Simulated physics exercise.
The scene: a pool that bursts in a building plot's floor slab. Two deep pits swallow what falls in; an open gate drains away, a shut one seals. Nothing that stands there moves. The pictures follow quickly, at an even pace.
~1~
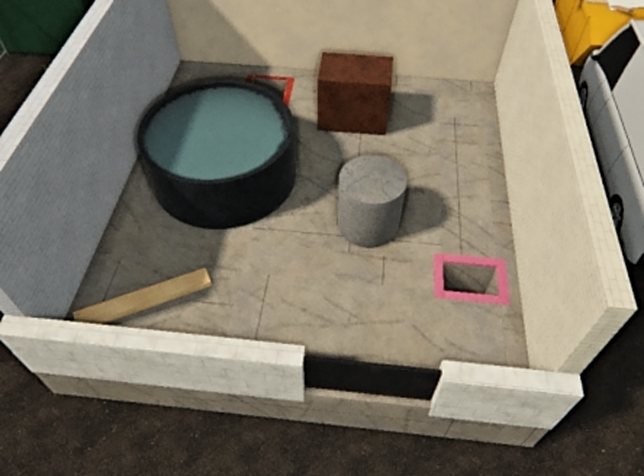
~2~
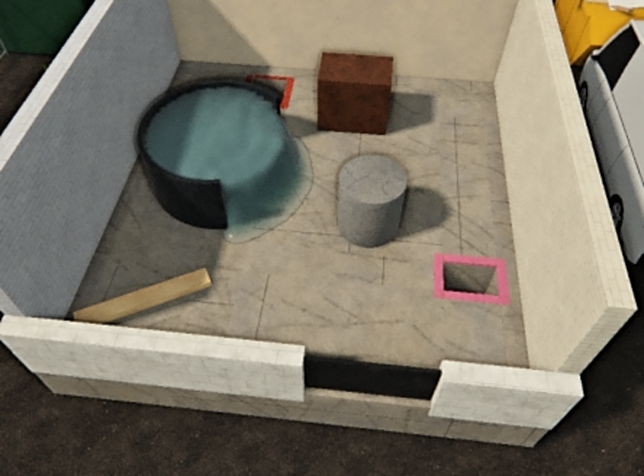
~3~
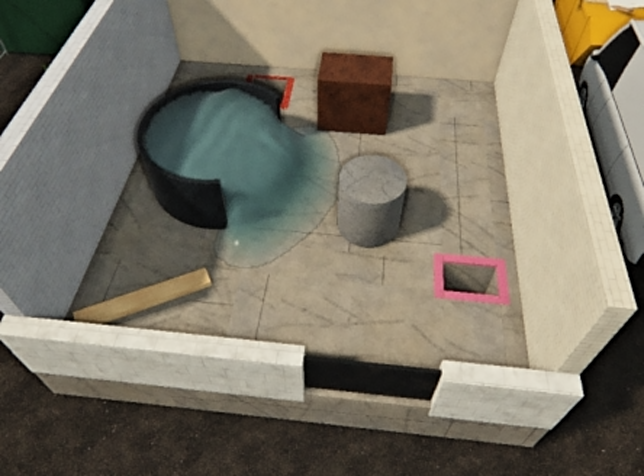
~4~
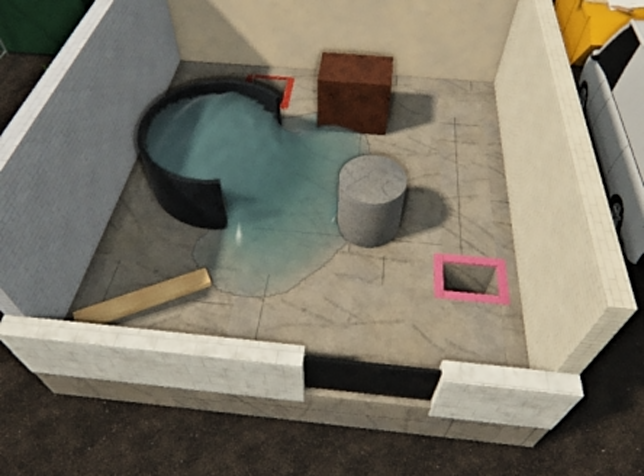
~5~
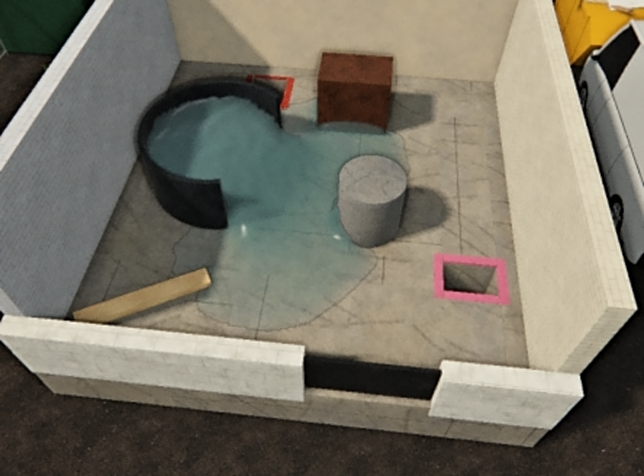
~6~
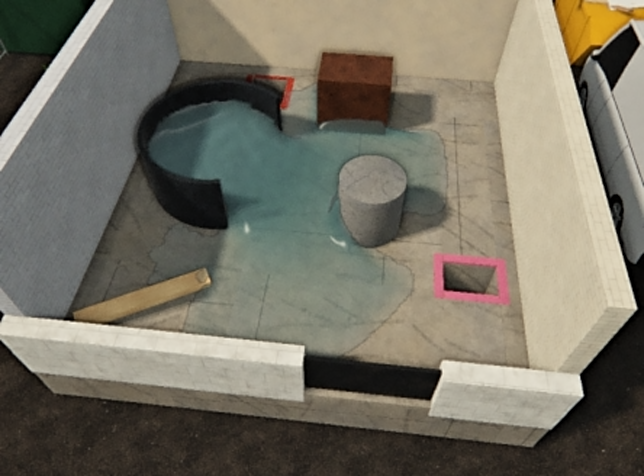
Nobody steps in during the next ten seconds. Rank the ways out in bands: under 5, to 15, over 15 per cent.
The gate takes not even 5 %; the red pit takes between 5 and 15 %; the pink pit takes above 15 %.
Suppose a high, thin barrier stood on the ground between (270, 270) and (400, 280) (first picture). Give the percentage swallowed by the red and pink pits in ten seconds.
Parts in a hundred: Red 15, pink 30.
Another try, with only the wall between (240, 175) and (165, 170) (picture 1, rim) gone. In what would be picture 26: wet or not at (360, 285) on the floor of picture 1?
At that place: Under water.
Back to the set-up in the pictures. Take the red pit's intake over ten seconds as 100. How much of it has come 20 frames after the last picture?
About 5 per cent.
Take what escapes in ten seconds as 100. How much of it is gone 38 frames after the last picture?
Some 65 per cent.
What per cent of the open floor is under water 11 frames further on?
Some 60 per cent.
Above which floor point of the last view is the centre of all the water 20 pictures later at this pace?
Close to (364, 207).
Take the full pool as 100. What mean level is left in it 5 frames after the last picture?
Some 40 per cent.
A moment on, water covers 55 % of the floor; the gate 0 %, the red pit 0 %, the pink pit 0 %.
Next, water covers 60 % of the floor; the gate 0 %, the red pit 0 %, the pink pit 1 %.
Then, water covers 75 % of the floor; the gate 0 %, the red pit 1 %, the pink pit 14 %.
Later, water covers 95 % of the floor; the gate 0 %, the red pit 6 %, the pink pit 28 %.
In the end, water covers 100 % of the floor; the gate 0 %, the red pit 11 %, the pink pit 41 %.
